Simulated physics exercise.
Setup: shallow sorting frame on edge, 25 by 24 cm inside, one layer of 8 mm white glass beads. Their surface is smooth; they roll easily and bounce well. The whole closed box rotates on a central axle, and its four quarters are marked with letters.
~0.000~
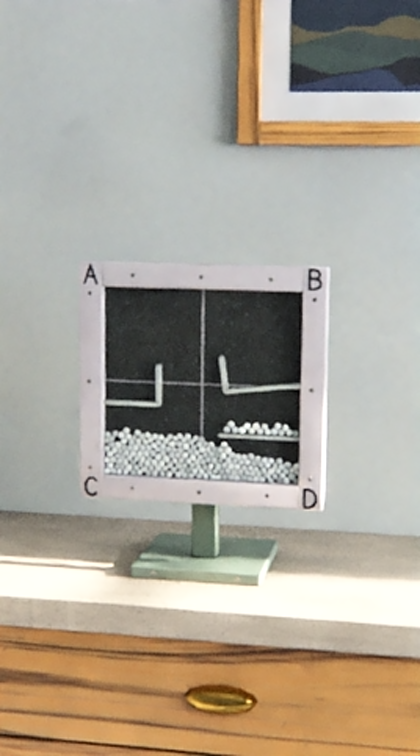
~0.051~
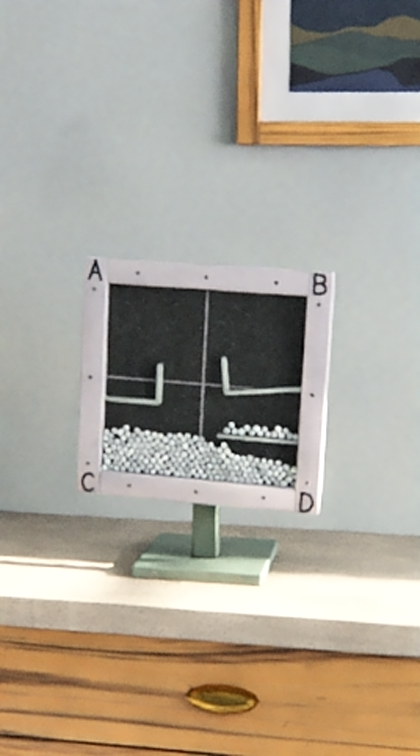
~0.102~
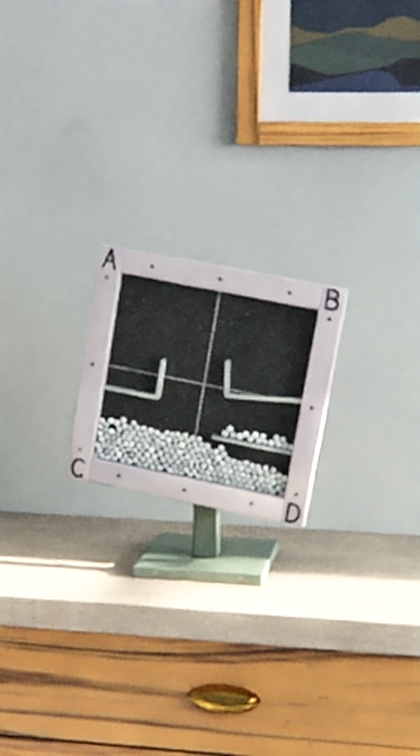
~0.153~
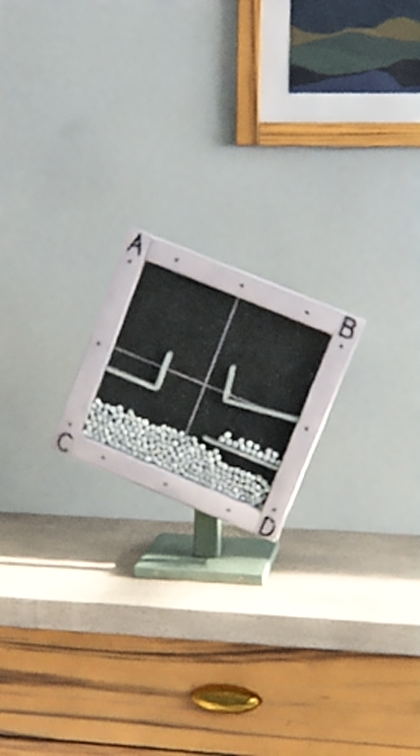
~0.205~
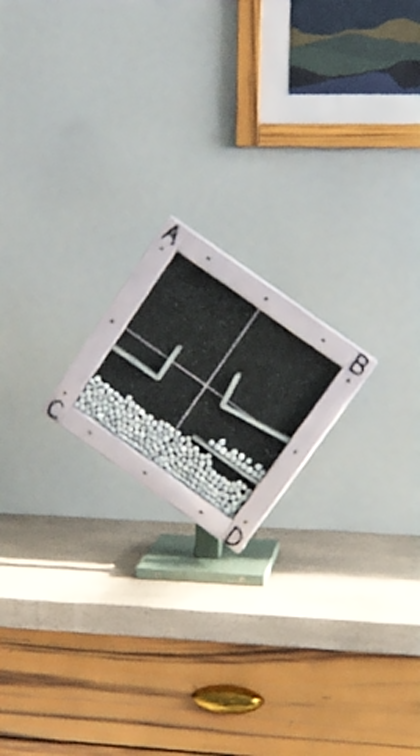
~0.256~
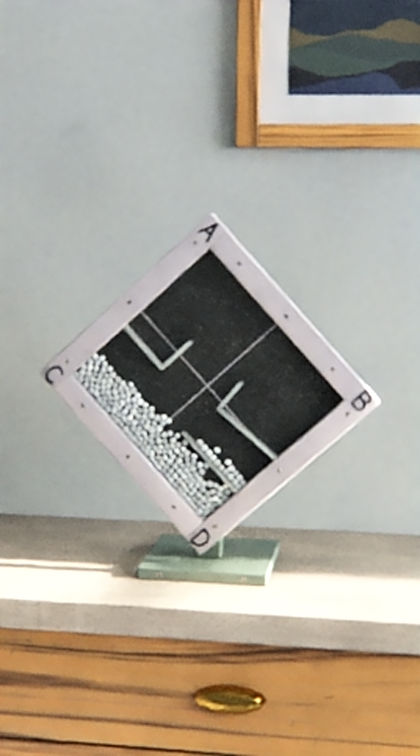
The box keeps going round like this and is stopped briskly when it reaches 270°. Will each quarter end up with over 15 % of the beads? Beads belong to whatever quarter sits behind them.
A: Yes; B: No; C: Yes; D: No.
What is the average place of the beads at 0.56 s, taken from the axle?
Close to 8 cm leftward and 1 cm higher than the axle.
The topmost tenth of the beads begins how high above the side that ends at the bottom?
That height is around 7 cm.
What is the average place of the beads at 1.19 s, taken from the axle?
The middle sits around 1 cm right of the axle and some 8 cm beneath it.
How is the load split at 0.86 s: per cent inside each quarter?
Quarter A: 30; quarter B: 5; quarter C: 5; quarter D: 60.
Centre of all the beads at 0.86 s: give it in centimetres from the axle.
The middle sits around 2 cm left of the axle and some 2 cm higher.
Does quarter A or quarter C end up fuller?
Quarter C.
After 0.56 s, it has turned 126°, the beads' middle is 8 cm left of and 1 cm above the axle; by quarter, B 5 %, C 20 %, D 75 %.
After 0.86 s, it has turned 204°, the beads' middle is 2 cm left of and 2 cm above the axle; by quarter, A 30 %, B 5 %, C 5 %, D 60 %.
At rest by 2.0 s, A 35 %, B 0 %, C 65 %, D 0 %.
